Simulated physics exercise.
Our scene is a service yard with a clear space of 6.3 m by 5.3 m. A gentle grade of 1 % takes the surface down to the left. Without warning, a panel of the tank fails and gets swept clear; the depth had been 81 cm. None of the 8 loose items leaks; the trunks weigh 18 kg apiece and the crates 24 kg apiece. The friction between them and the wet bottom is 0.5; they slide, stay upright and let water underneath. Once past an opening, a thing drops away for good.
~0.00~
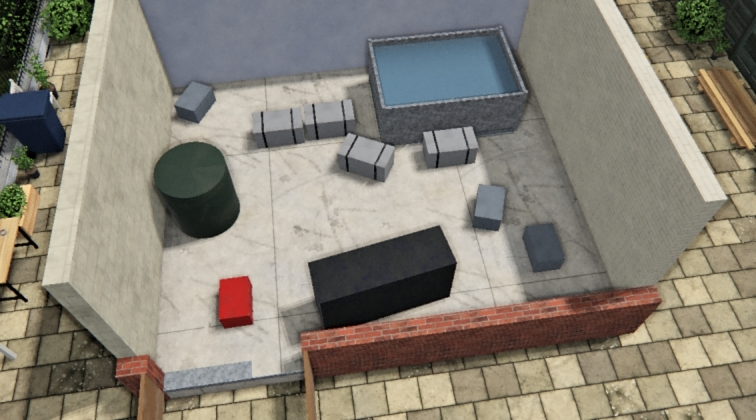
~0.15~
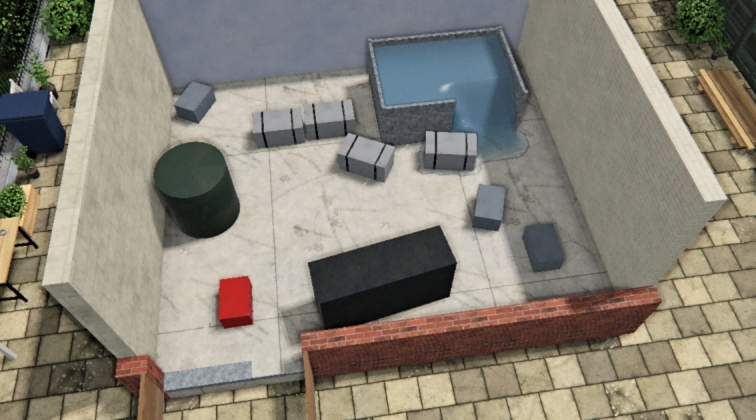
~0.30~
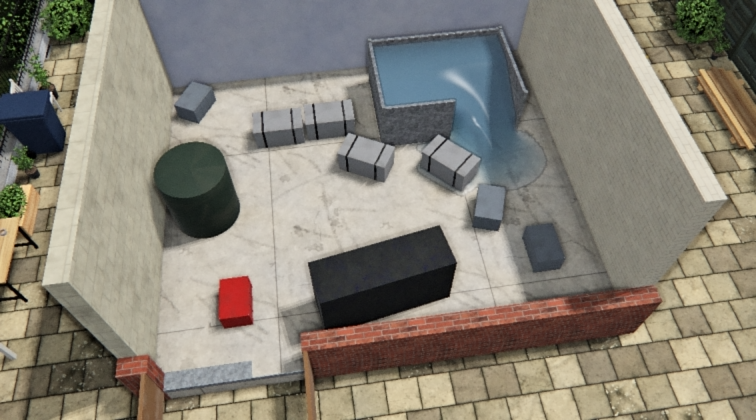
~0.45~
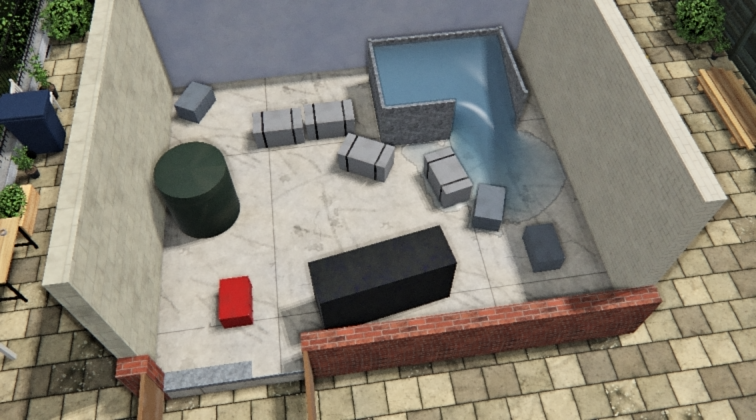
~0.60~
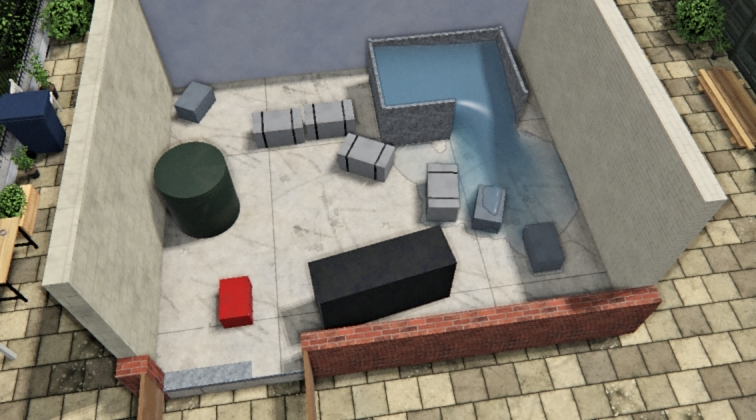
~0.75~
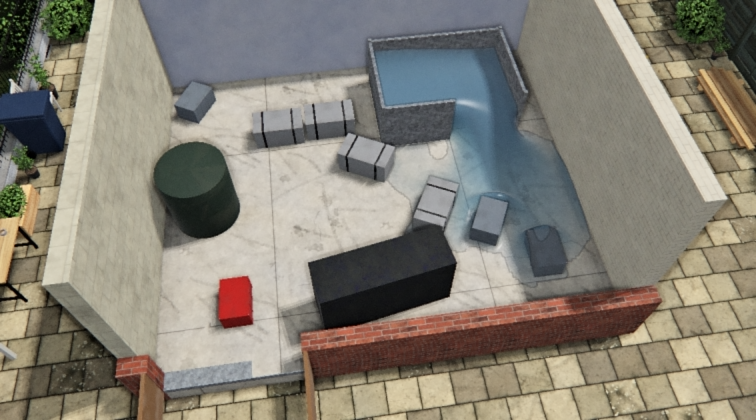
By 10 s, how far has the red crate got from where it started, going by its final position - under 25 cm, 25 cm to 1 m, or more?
25 cm to 1 m.
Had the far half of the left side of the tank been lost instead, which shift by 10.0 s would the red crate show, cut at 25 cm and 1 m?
If that happened, the red crate does not really move.
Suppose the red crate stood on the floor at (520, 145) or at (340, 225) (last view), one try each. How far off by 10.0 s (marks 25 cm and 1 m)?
Well, it gets swept off on the first try and gets swept off on the second.
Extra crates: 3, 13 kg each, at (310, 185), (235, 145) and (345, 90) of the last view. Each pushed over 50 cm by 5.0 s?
So that's beyond the threshold, within the threshold and within the threshold, in that sequence.
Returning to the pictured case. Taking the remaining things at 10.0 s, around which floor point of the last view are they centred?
Mean floor pixel: About (300, 187).
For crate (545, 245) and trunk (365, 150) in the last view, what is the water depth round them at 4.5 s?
I'd put it at 20 cm and 4 cm respectively.
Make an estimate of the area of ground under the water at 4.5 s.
Somewhere around 25 m2, roughly.
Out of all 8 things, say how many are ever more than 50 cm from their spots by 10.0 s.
By my count, 8.
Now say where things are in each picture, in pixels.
In the first frame, the red crate at (234, 297) rests on the ground; water covers 3.3 m2; 0 of 8 have shifted.
In the second frame, the red crate at (234, 297), on the bottom; 3.9 m2 under water; 1 of 8 have shifted.
In the third frame, the red crate at (234, 297) rests on the ground; water covers 5.0 m2; 1 of 8 have shifted.
In the fourth frame, the red crate at (234, 297) rests on the ground; water covers 6.3 m2; 1 of 8 have shifted.
In the fifth frame, the red crate at (234, 297), on the bottom; 7.6 m2 under water; 1 of 8 have shifted.
In the sixth frame, the red crate at (234, 297) rests on the ground; water covers 8.9 m2; 3 of 8 have shifted.
After 2.0 s the red crate is near (234, 297), 0.0 m from its start, aground; 0 of 8 are out; 2 afloat.
After 4.5 s the red crate is near (191, 276), 0.7 m from its start, aground; 0 of 8 are out; 3 afloat.
After 7.0 s the red crate is near (200, 254), 0.9 m from its start, afloat; 0 of 8 are out; 4 afloat.
After 10.0 s the red crate is near (206, 302), 0.4 m from its start, aground; 0 of 8 are out; 5 afloat.
